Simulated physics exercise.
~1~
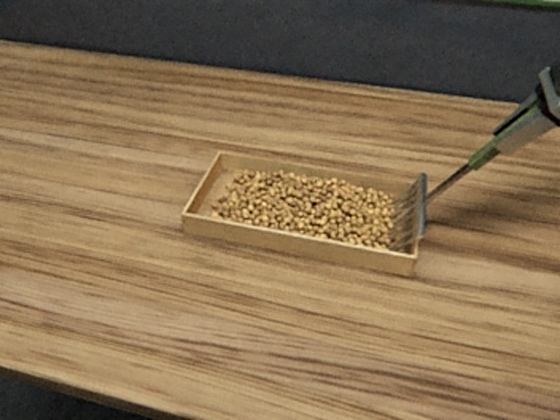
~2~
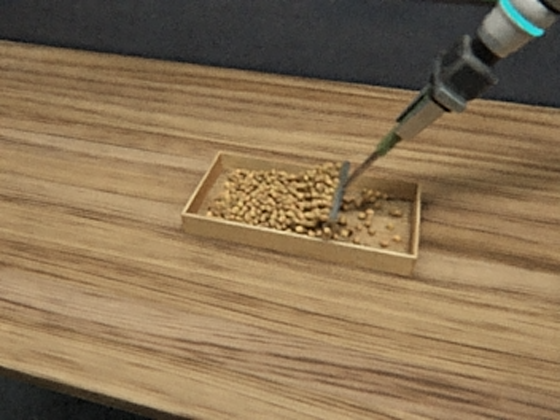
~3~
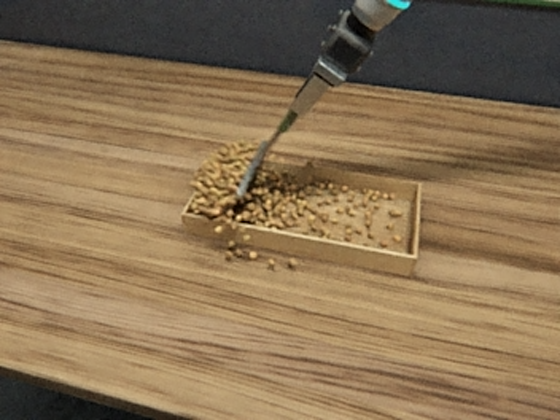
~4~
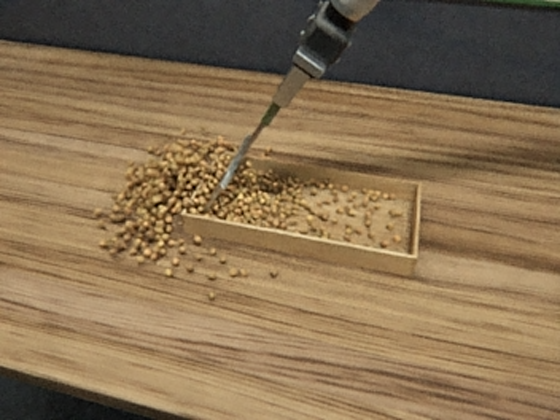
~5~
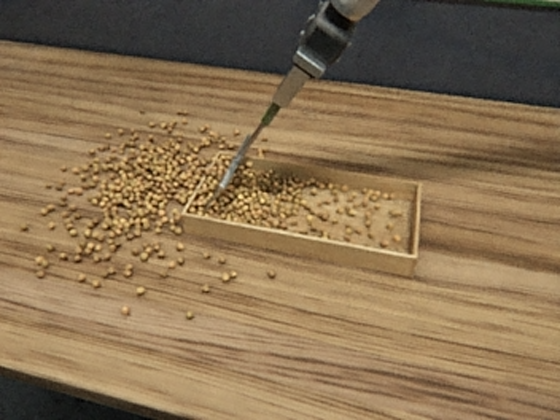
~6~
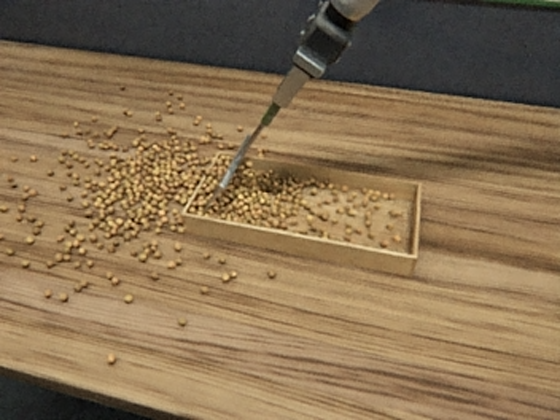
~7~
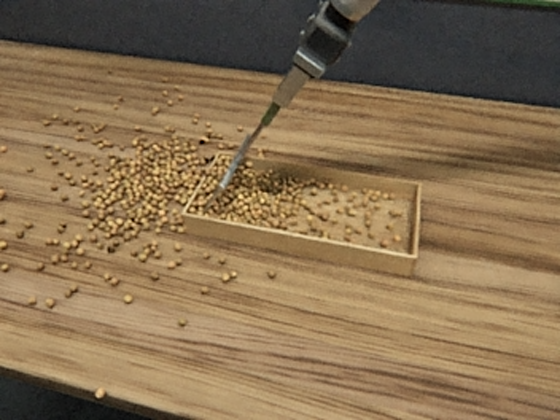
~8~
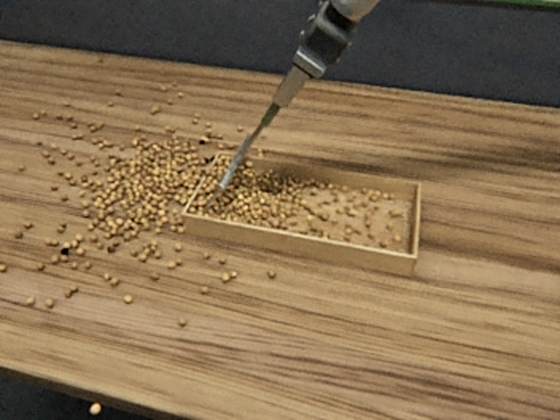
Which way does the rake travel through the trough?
The rake moves to the left, from the right end of the trough to near its left end.
